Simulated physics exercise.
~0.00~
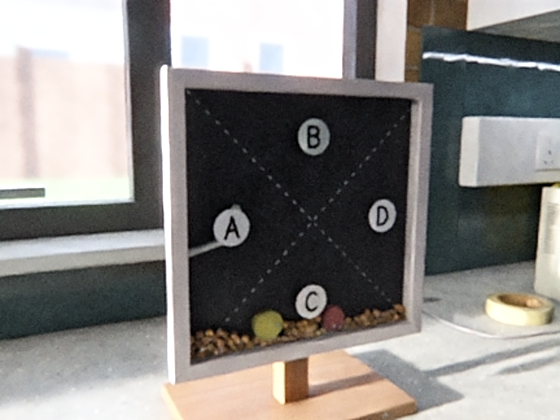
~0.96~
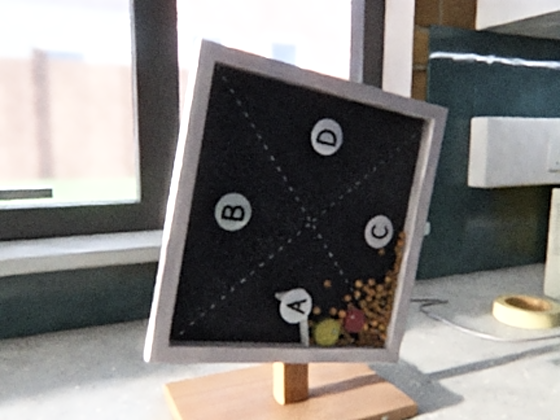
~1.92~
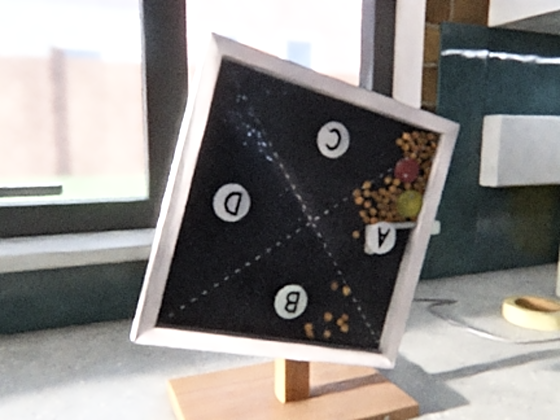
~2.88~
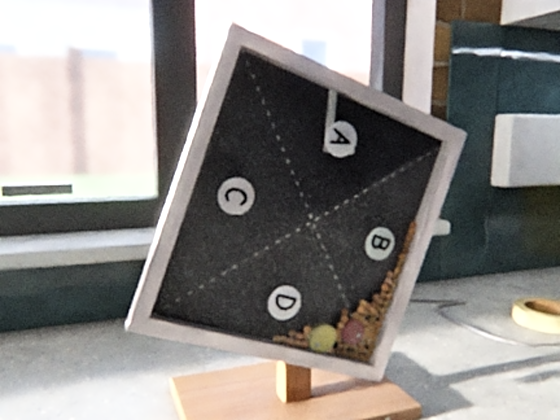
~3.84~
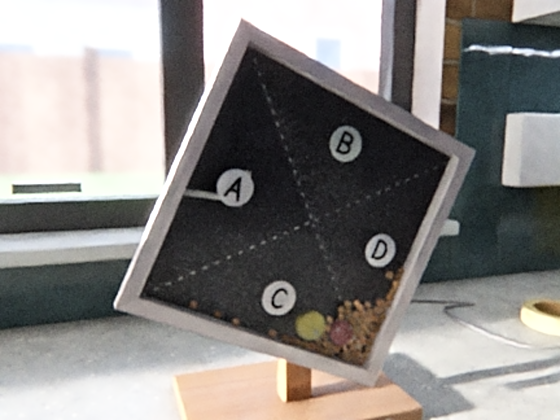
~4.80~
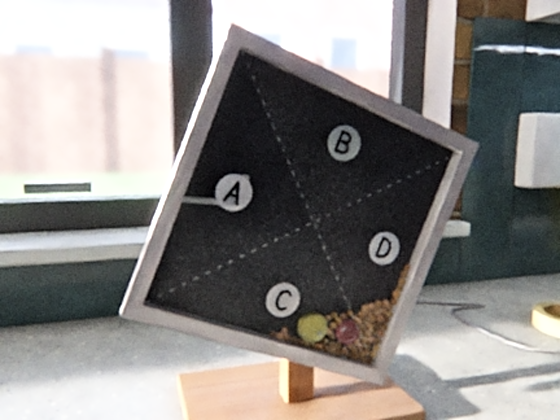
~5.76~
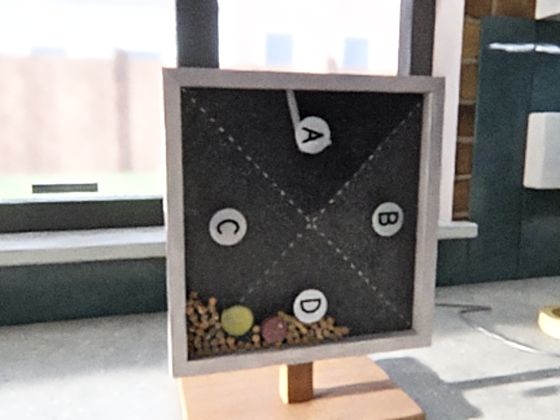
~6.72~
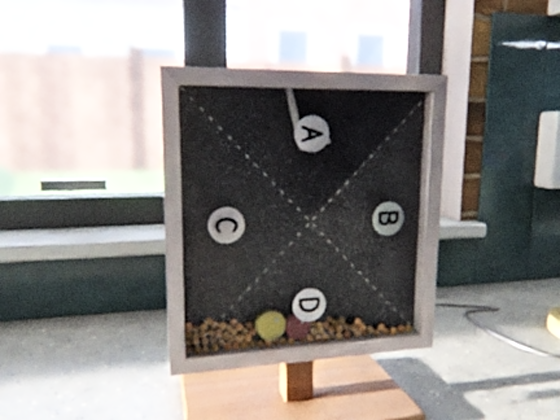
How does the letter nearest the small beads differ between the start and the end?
The beads lie along the bottom of the box both times, but they are below the letter C at the start and below the letter D at the end.
